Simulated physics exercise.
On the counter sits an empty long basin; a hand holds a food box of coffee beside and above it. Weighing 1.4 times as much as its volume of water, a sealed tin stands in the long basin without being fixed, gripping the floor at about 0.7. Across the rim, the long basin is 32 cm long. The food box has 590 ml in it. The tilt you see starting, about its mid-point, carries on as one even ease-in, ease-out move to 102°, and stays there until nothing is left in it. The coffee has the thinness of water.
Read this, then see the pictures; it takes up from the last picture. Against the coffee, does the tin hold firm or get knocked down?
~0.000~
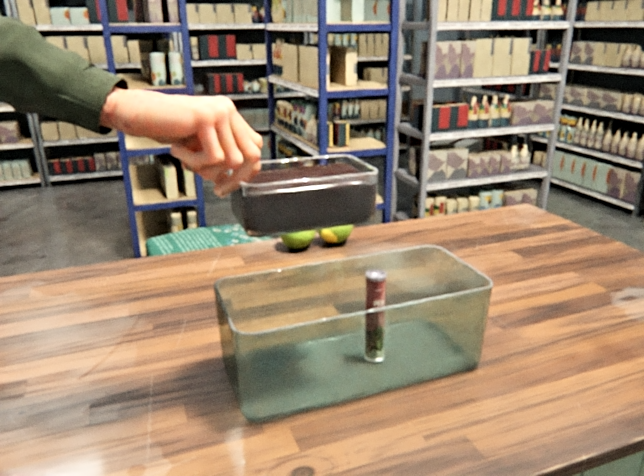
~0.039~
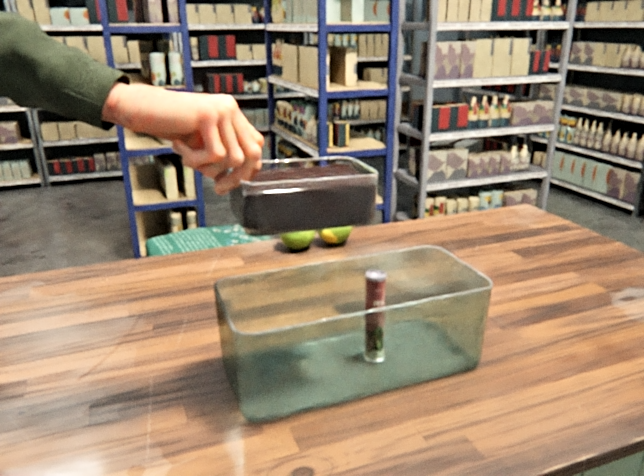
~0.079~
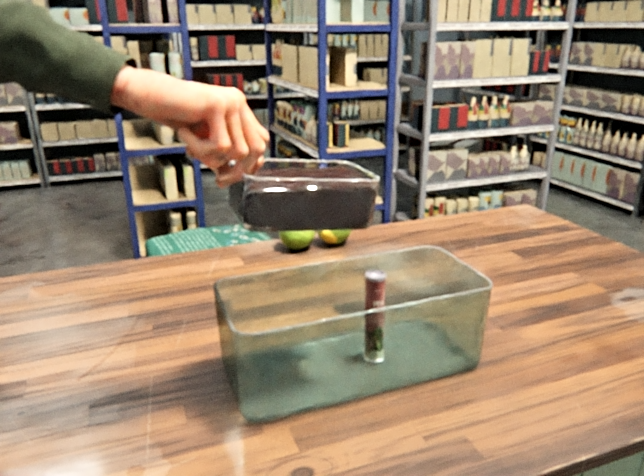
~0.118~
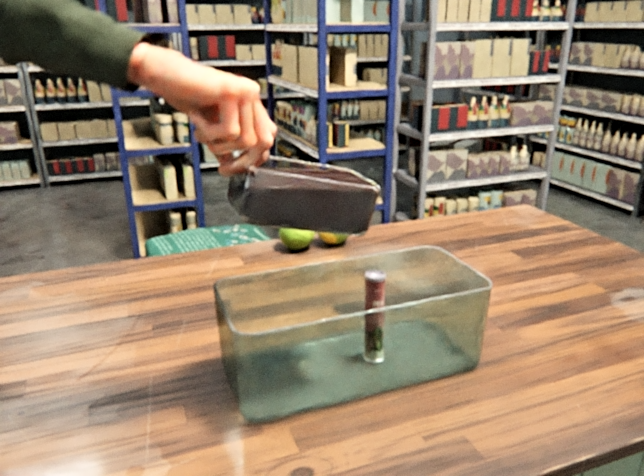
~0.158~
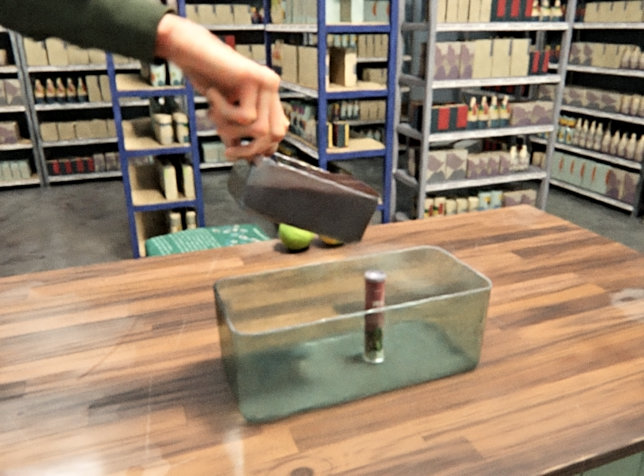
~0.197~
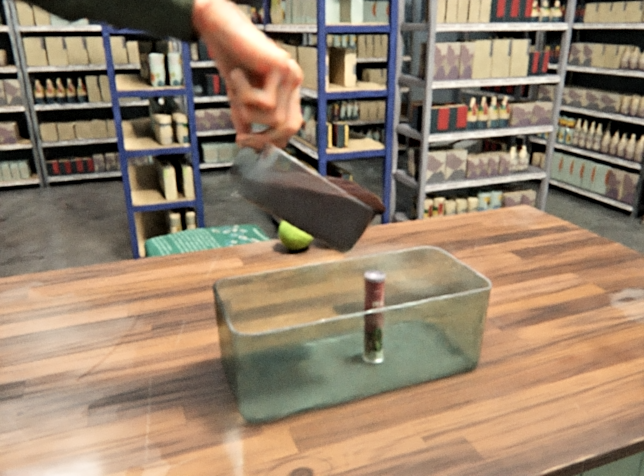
It will make it through.
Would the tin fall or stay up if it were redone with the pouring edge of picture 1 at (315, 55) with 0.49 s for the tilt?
Result: Tin upright.
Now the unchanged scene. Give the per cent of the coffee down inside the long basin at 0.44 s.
Some 56 per cent.
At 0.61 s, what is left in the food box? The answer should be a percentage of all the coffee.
2 per cent or thereabouts.
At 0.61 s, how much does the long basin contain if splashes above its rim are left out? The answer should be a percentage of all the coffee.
About 88 per cent.
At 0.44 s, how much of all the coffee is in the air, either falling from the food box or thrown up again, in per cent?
34 per cent.
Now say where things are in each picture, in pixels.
In the first picture, tilt 0°; pouring edge (364, 165); surface from (236, 182) to (360, 170); the long basin's rim runs from (223, 307) to (464, 264); the tin's top is at (376, 278).
In the second picture, tilt 2°; pouring edge (364, 167); surface from (236, 182) to (360, 171).
In the third picture, tilt 6°; pouring edge (365, 172); surface from (238, 180) to (361, 174).
In the fourth picture, tilt 14°; pouring edge (366, 181); surface from (239, 177) to (363, 176).
In the fifth picture, tilt 24°; pouring edge (365, 192); surface from (239, 175) to (358, 184); 3 per cent is over the edge.
In the sixth picture, tilt 36°; pouring edge (362, 205); surface from (237, 172) to (347, 187); 9 per cent is over the edge.
By 0.44 s the tilt is 99° and 10 per cent is still to pour; the tin stands where it began.
By 0.61 s the tilt is 102° and 2 per cent is still to pour; the tin stands where it began.
By 0.79 s the tilt is 102° and 0 per cent is still to pour; the tin stands where it began.
By 0.99 s the tilt is 102° and 0 per cent is still to pour; the tin stands where it began.
At rest the tin stands where it began.
